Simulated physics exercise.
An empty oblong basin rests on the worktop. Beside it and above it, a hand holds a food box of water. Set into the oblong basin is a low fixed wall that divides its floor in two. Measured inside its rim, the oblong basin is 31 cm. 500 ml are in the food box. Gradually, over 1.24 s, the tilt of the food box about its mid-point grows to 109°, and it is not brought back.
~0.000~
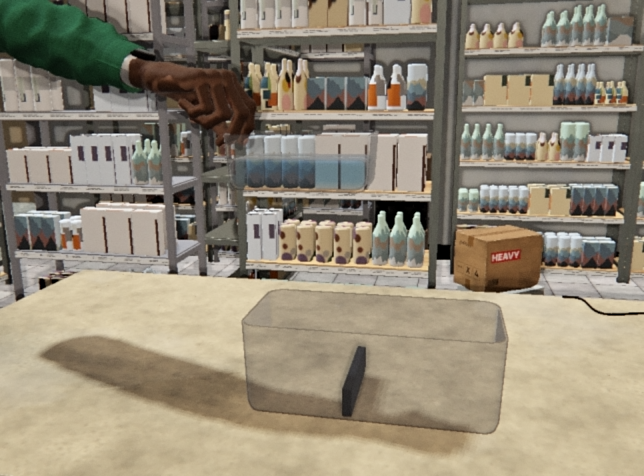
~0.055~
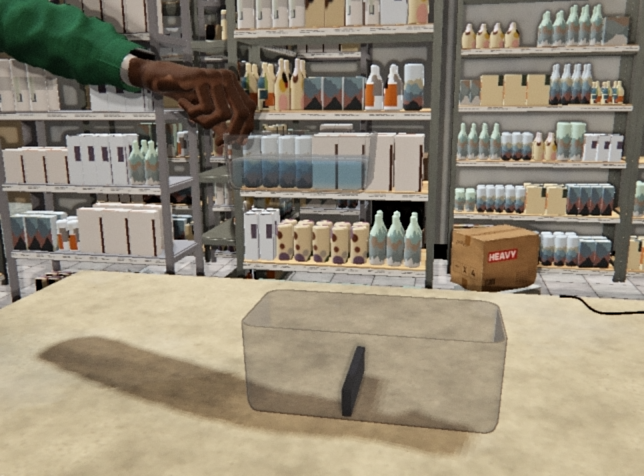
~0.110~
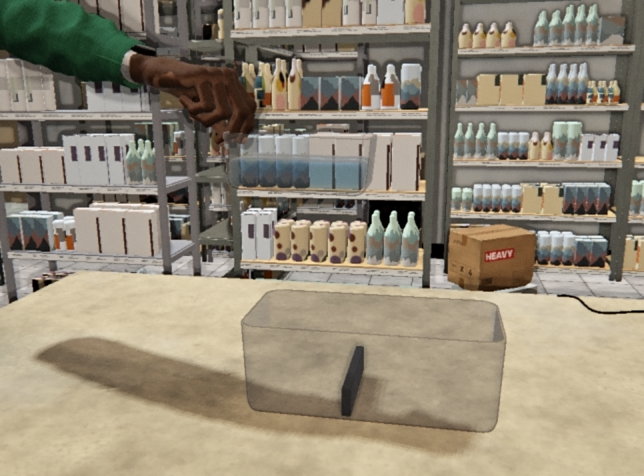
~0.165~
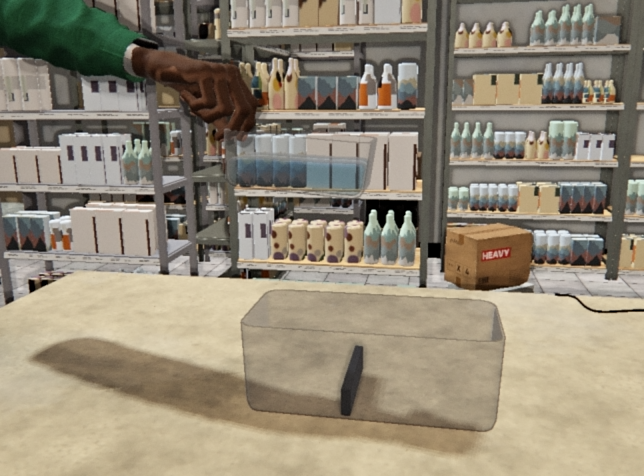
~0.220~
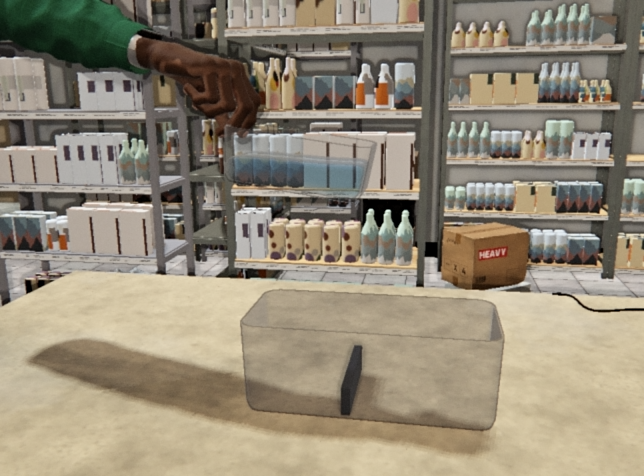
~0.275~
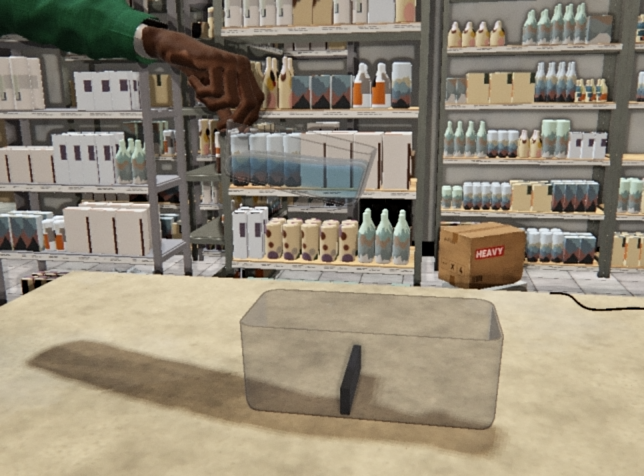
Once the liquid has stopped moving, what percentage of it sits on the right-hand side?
About 86 per cent.
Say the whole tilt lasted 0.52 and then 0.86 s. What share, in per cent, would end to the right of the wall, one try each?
First 75, then 75 per cent.
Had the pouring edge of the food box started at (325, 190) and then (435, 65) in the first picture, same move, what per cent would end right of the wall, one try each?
Try 1: Approx. 55 %; try 2: Approx. 70 %.
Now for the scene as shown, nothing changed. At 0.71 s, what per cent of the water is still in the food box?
Near 40 in a hundred.
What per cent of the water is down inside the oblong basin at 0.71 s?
Around 14%.
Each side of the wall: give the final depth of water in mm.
Depths at rest: Left around 4 mm, right around 20 mm.
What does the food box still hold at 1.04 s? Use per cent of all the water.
7 %.
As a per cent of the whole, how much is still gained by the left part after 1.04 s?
I'd put it at some 8 percent.
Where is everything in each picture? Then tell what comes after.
Tilt 0°; pouring edge (374, 135); surface from (241, 157) to (371, 159); the oblong basin's rim runs from (256, 307) to (503, 323); the wall's top is at (355, 367), in the first picture.
Tilt 1°; pouring edge (373, 136); surface from (240, 157) to (370, 160), in the second picture.
Tilt 2°; pouring edge (373, 139); surface from (240, 157) to (369, 161), in the third picture.
Tilt 5°; pouring edge (373, 142); surface from (239, 156) to (368, 162), in the fourth picture.
Tilt 8°; pouring edge (373, 147); surface from (238, 156) to (368, 164), in the fifth picture.
Tilt 13°; pouring edge (373, 153); surface from (237, 155) to (368, 164), in the sixth picture.
By 0.71 s the tilt is 67° and 39 per cent is still to pour, 0 is left of the wall and 15 right of it.
By 1.04 s the tilt is 102° and 7 per cent is still to pour, 3 is left of the wall and 77 right of it.
By 1.37 s the tilt is 109° and 0 per cent is still to pour, 12 is left of the wall and 86 right of it.
By 1.74 s the tilt is 109° and 0 per cent is still to pour, 11 is left of the wall and 86 right of it.
At rest 11 per cent lies left of the wall, 86 right of it and 3 outside.
